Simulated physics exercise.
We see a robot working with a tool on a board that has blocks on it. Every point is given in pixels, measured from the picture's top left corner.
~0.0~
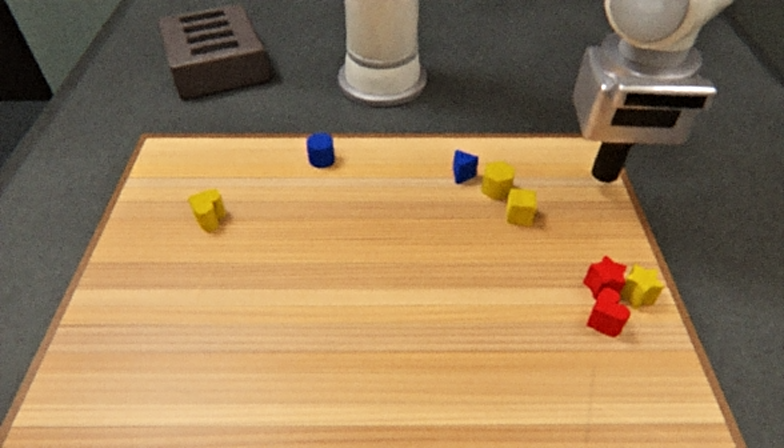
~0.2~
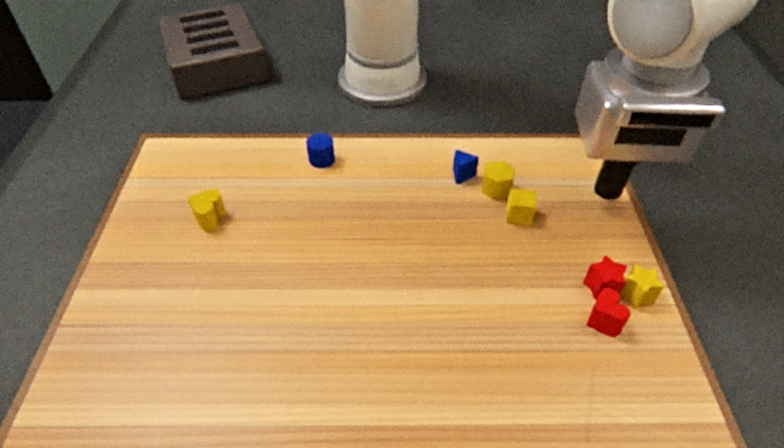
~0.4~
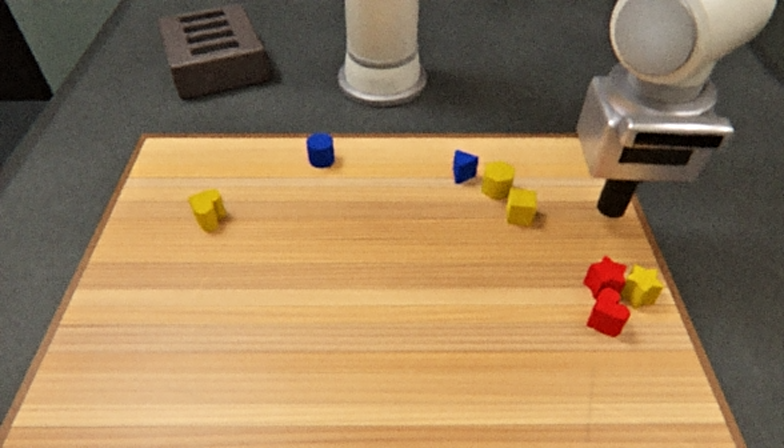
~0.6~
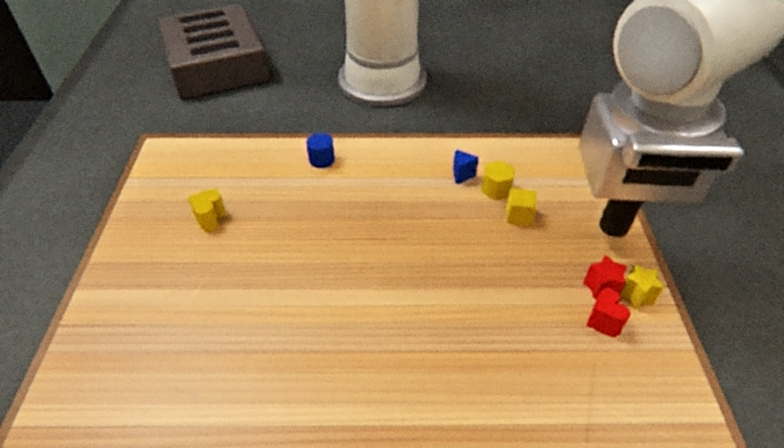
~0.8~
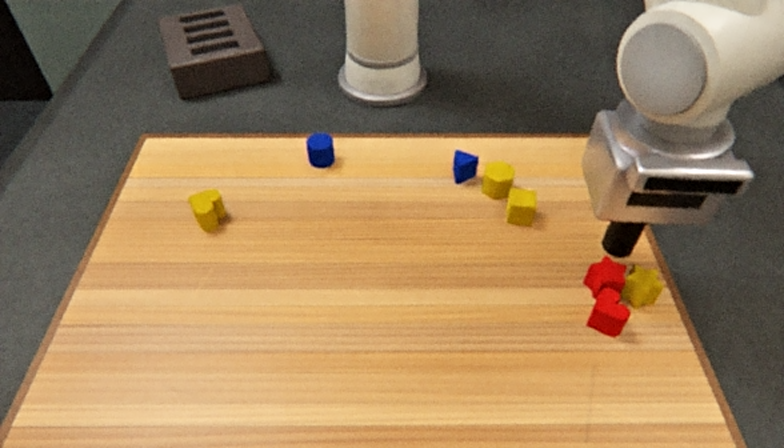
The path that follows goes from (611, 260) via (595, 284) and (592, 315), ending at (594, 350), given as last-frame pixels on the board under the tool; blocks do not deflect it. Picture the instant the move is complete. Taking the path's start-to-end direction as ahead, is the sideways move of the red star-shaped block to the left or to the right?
It moves over to the right.
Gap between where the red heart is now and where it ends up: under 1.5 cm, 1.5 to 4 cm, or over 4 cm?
It gets moved over 4 cm.
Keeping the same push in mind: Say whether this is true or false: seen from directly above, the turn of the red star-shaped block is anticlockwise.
False.
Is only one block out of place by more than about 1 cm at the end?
Short answer: No.
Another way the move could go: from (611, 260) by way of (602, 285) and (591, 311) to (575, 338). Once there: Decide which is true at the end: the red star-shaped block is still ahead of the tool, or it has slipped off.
In front, still.
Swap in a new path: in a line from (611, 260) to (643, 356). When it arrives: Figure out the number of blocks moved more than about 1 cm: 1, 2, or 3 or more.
Three or more blocks move more than 1 cm.
The first path, step by step. One third of the way, tool at (600, 272); red star-shaped block at (598, 288), turned 15° anticlockwise; red heart at (613, 317), turned 35° anticlockwise.
Two thirds of the way, tool at (598, 304); red star-shaped block at (588, 319); red heart at (616, 339).
At the end, tool at (600, 338); red star-shaped block at (578, 347), turned 25° clockwise; red heart at (625, 365), turned 185° anticlockwise; yellow star-shaped block still.
